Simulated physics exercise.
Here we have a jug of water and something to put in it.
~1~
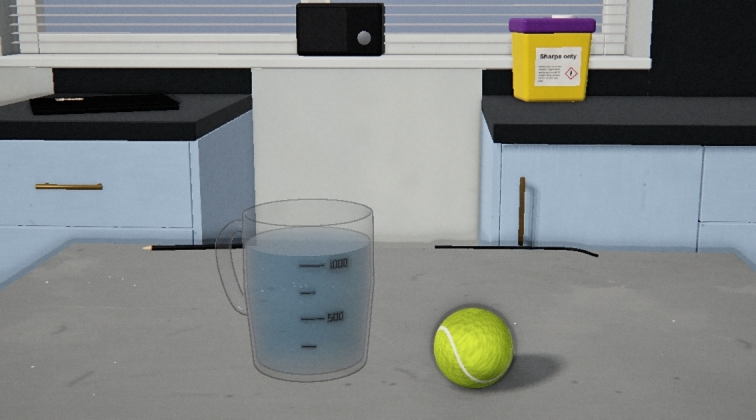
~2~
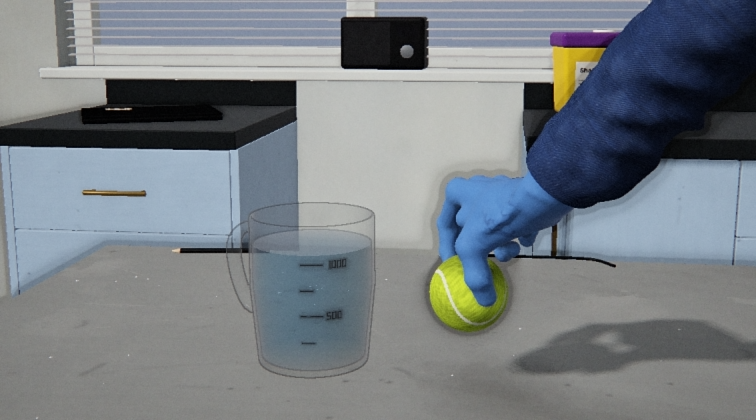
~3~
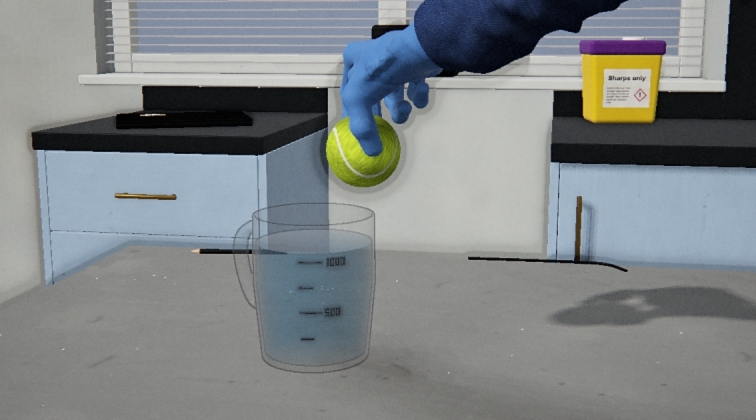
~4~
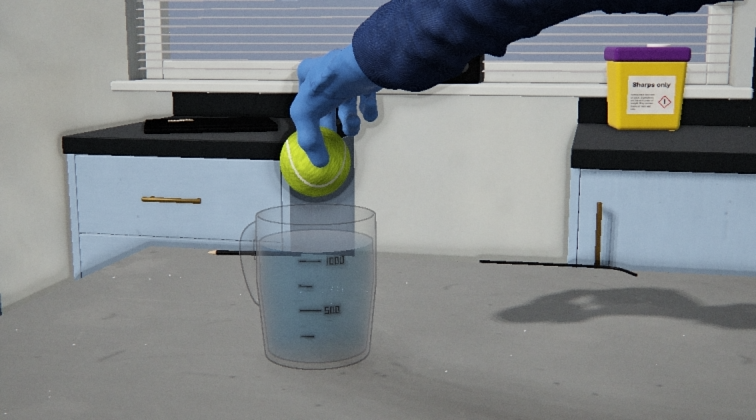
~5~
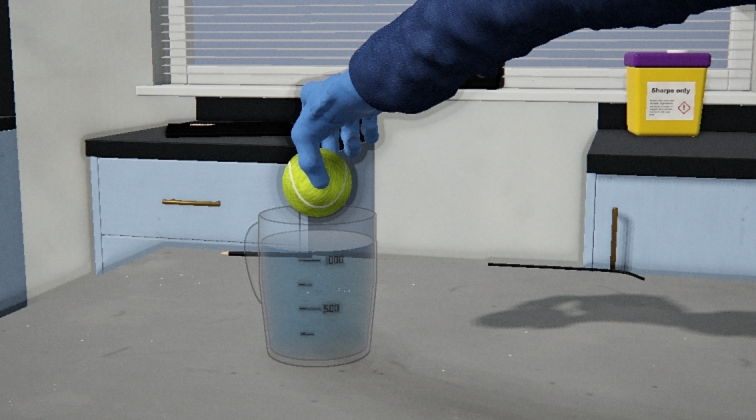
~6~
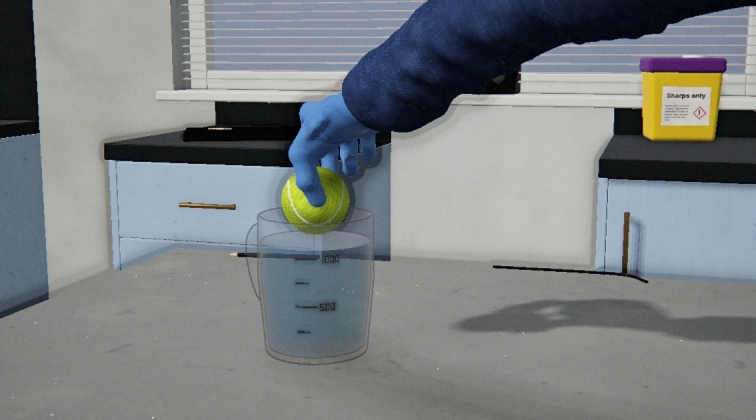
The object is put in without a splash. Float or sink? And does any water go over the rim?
It bobs on top, and the jug keeps it all in.
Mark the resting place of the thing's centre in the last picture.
Near (316, 230).
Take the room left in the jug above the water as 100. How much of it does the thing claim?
I make it 20 per cent.
Shortly, the tennis ball enters the water; the jug is about three quarters full.
Then, the tennis ball comes up again; the jug is nearly full.
At the finish, the tennis ball bobs at the top; the jug is nearly full; no mess.
